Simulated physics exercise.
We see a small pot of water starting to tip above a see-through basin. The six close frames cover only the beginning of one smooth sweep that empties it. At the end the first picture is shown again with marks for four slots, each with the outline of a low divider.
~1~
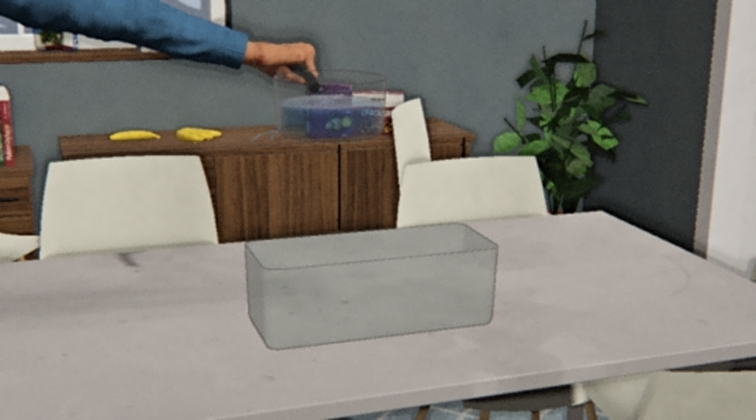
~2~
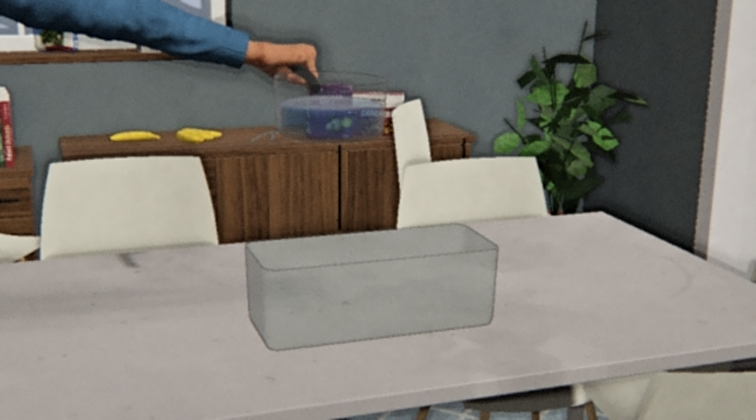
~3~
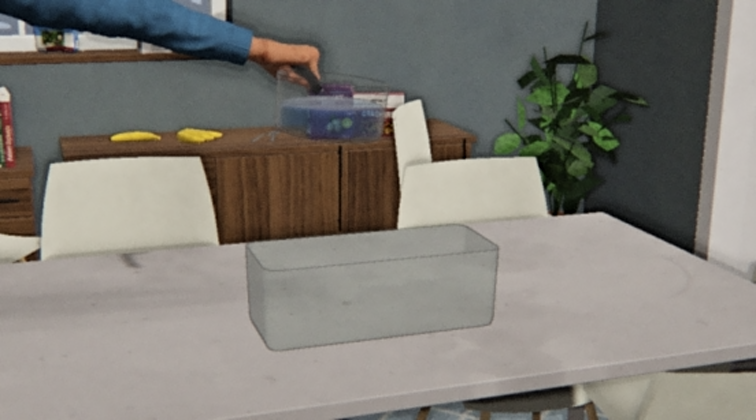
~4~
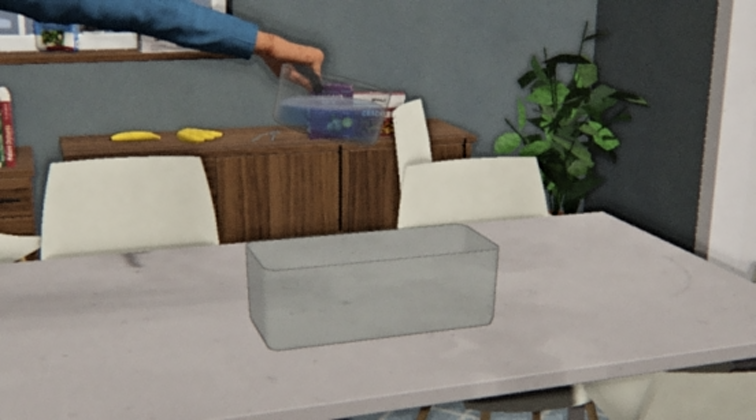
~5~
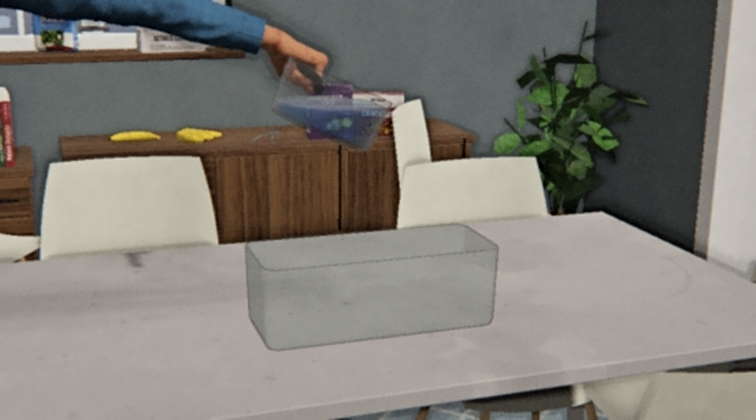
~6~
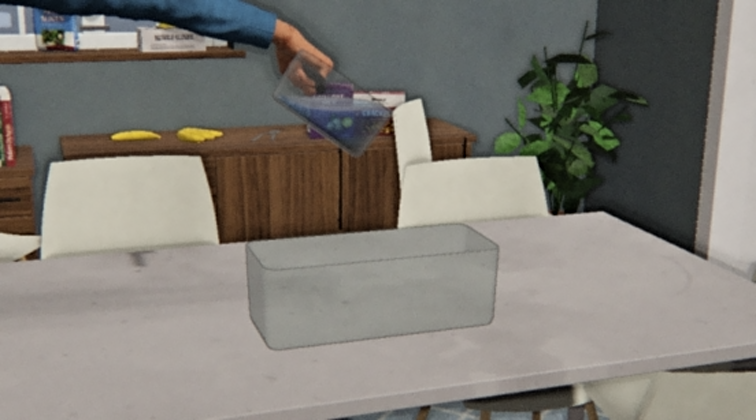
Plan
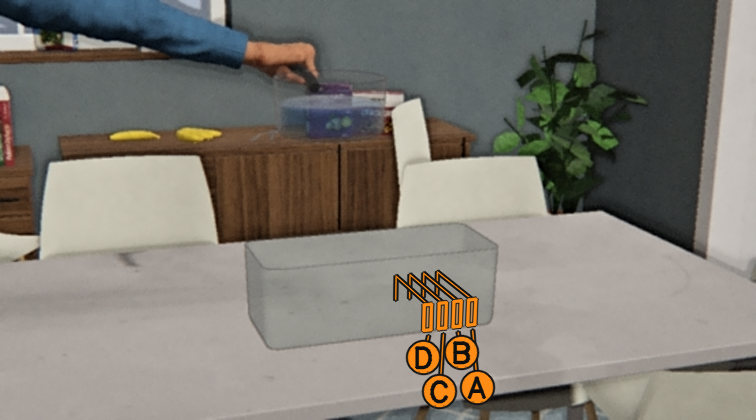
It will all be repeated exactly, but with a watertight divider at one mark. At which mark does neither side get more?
D beats the others.
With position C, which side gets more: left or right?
The left side.
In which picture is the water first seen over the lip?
Picture 6.
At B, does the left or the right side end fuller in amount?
The left side.
In orange, A at (472, 330); B at (458, 332); C at (443, 333); D at (428, 335).
With A, about 92 % ends left of the wall and 6 % right of it.
With B, about 86 % ends left of the wall and 11 % right of it; 3 % is lost outside.
With C, about 68 % ends left of the wall and 30 % right of it.
With D, about 44 % ends left of the wall and 54 % right of it.
